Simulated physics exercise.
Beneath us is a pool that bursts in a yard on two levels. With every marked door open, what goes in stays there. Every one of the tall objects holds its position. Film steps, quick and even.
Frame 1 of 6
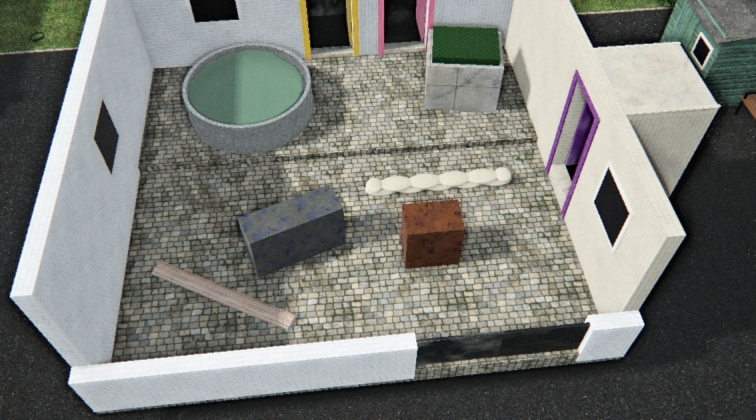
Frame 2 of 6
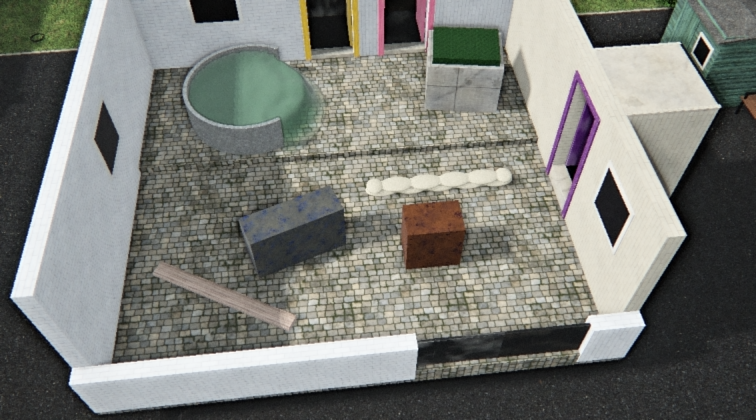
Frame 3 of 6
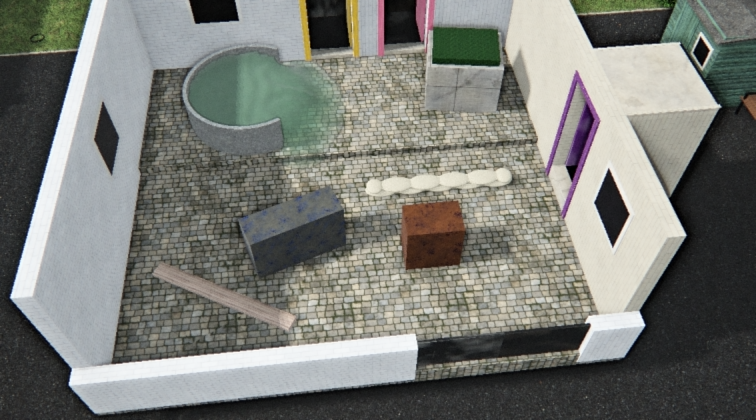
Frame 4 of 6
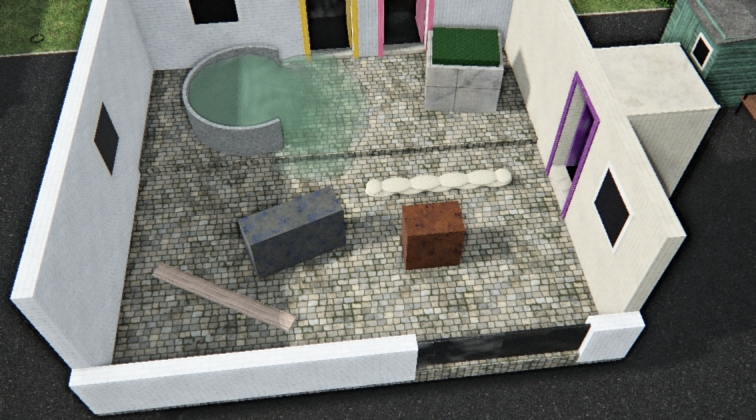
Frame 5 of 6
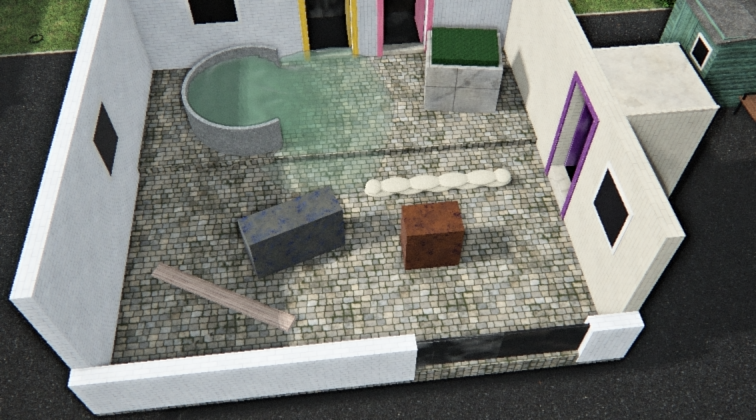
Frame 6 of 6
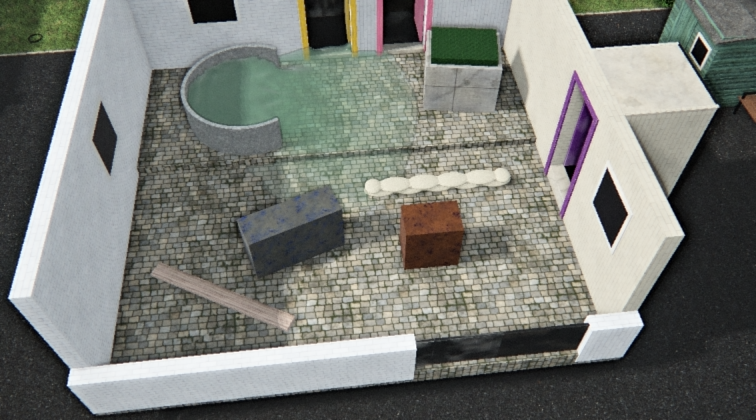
A white-walled, cobbled yard is seen from high above, with a round grey pool of green water at the back left. A green-topped pale block stands back right, a white braided shape lies near the middle, dark grey and rusty brown blocks sit nearer, and a pinkish beam lies front left. The pool's right side opens and water spreads rightward and forward across the cobbles, thinning.
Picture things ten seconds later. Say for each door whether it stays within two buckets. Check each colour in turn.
The pink door goes past two buckets; the yellow door goes past two buckets; the purple door stays within two buckets.
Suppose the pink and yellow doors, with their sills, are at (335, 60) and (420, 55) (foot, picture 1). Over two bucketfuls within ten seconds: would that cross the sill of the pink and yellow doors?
Then: The pink one tops the mark, the yellow one tops the mark.
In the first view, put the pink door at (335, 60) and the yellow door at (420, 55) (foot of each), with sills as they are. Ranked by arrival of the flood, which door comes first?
The pink door.
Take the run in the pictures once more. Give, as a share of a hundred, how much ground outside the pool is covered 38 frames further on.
Around 60 percent.
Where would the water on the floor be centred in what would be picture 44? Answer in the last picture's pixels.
My reading is close to (426, 165).
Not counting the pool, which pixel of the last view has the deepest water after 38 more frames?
Somewhere near (526, 150), I think.
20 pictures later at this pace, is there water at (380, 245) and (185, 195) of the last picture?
In turn: Wet, dry.
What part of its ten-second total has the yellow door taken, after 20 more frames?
It works out at roughly 100 percent of the ten-second total.
A moment on, water covers 30 % of the floor; the pink door wet at the sill, nothing in, the yellow door over two buckets in, the purple door not reached.
Next, water covers 40 % of the floor; the pink door under two buckets in, the yellow door over two buckets in, the purple door wet at the sill, nothing in.
Then, water covers 50 % of the floor; the pink door over two buckets in, the yellow door far over two buckets in, the purple door wet at the sill, nothing in.
Later, water covers 60 % of the floor; the pink door far over two buckets in, the yellow door far over two buckets in, the purple door wet at the sill, nothing in.
In the end, water covers 90 % of the floor; the pink door far over two buckets in, the yellow door far over two buckets in, the purple door wet at the sill, nothing in.
